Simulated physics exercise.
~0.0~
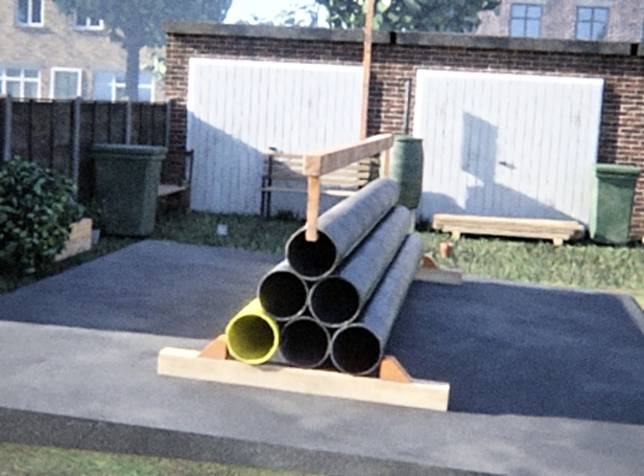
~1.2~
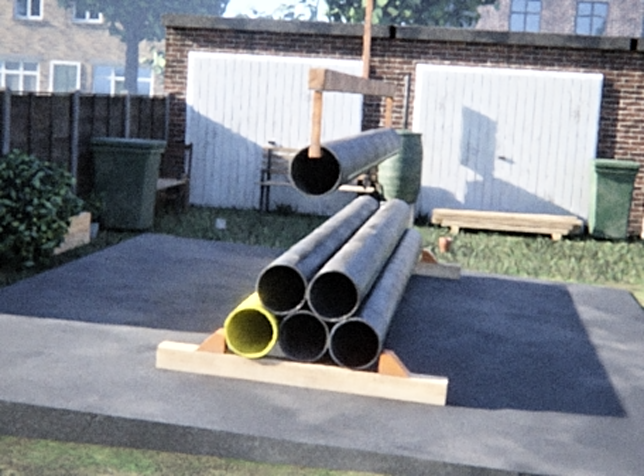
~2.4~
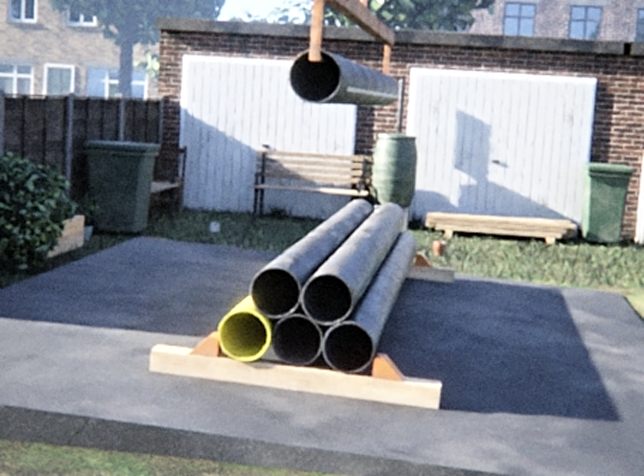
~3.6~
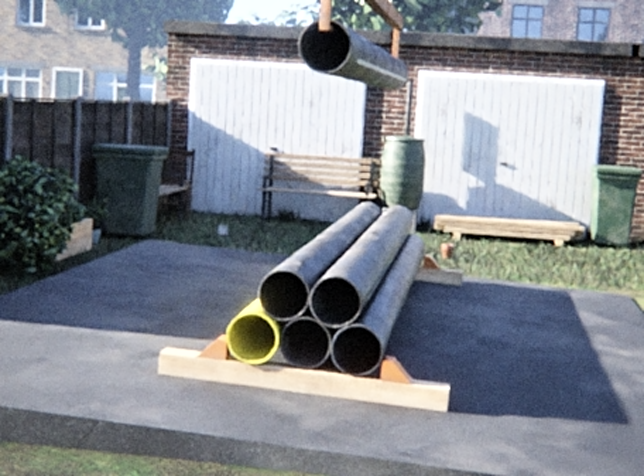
Top steel pipe rising on the hooks of a lifting beam from a stack on asphalt, the yellow pipe below staying put.
